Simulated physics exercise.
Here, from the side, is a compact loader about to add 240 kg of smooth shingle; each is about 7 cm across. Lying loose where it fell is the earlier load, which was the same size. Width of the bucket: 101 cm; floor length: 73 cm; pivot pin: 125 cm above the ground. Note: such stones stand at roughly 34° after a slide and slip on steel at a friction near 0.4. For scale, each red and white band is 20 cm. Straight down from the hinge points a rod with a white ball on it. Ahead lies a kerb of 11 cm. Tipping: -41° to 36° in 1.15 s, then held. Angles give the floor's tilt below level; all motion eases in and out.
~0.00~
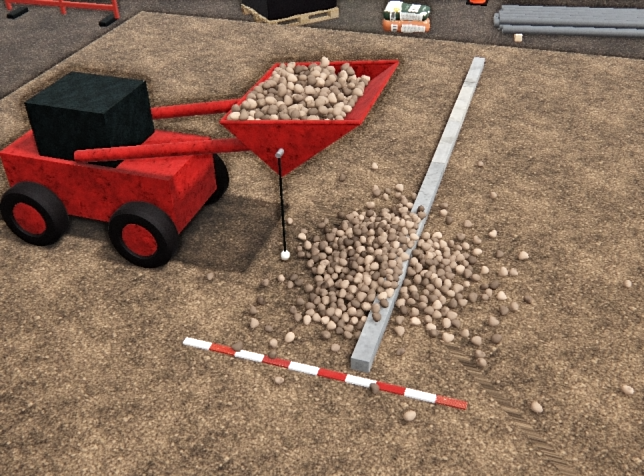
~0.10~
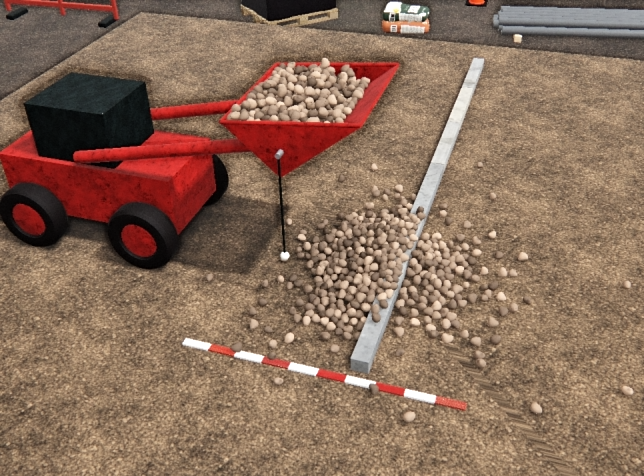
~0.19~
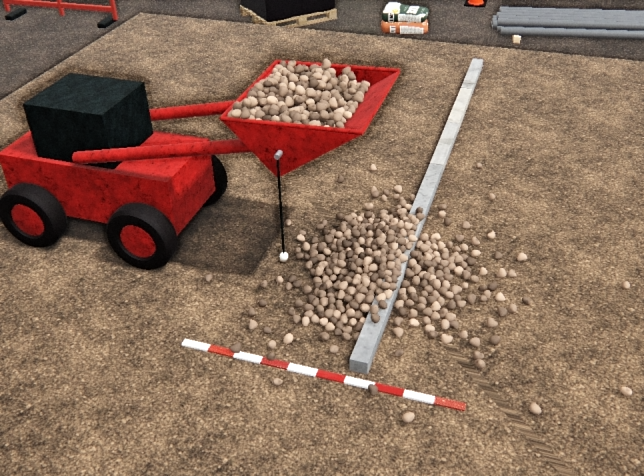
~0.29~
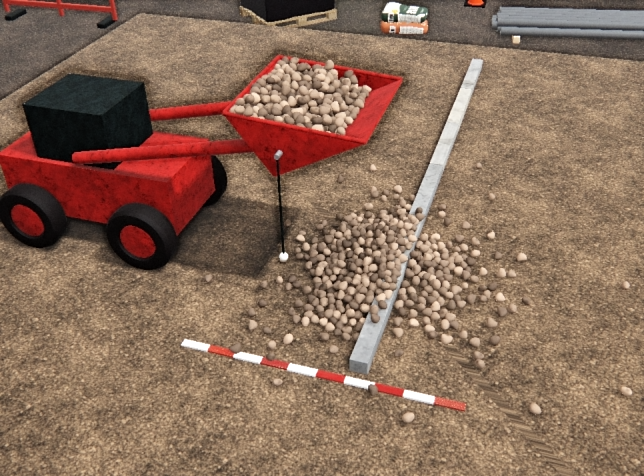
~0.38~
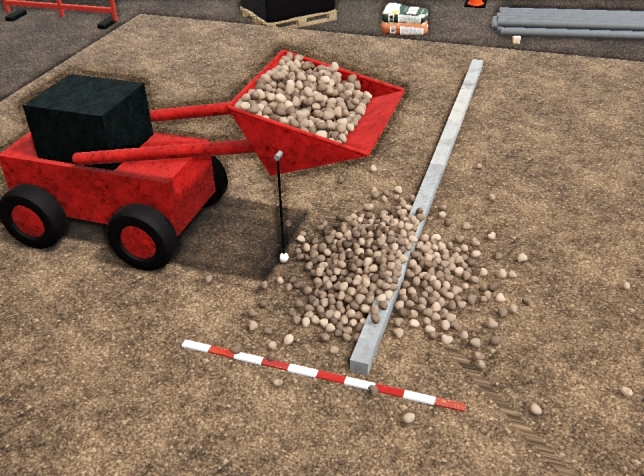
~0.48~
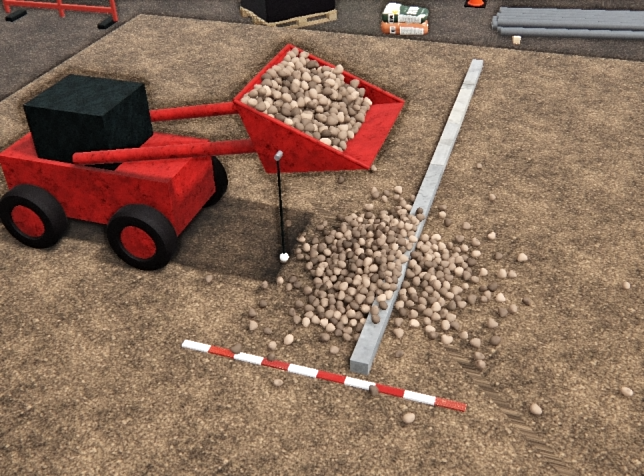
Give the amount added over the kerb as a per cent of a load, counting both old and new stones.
About 87 per cent of a load.
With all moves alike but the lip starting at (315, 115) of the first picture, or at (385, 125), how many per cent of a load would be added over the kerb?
Roughly 40 and 100 percent, in that order.
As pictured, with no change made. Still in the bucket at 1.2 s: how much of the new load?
Some 50 percent, roughly.
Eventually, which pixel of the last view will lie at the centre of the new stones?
Centre at roughly (444, 276).
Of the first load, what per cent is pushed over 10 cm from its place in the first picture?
Roughly 20 % of them.
After 0.9 s the floor is at 24°; in per cent of one load, 100 in the bucket, 77 on this side of the kerb, 23 over the kerb; the foremost stones are at (549, 333).
After 1.2 s the floor is at 36°; in per cent of one load, 50 in the bucket, 122 on this side of the kerb, 28 over the kerb; the foremost stones are at (549, 333).
After 1.6 s the floor is at 36°; in per cent of one load, 8 in the bucket, 111 on this side of the kerb, 81 over the kerb; the foremost stones are at (549, 342).
After 4.0 s the floor is at 36°; in per cent of one load, 0 in the bucket, 90 on this side of the kerb, 111 over the kerb; the foremost stones are past the picture's edge. Net gain over the kerb, 87.
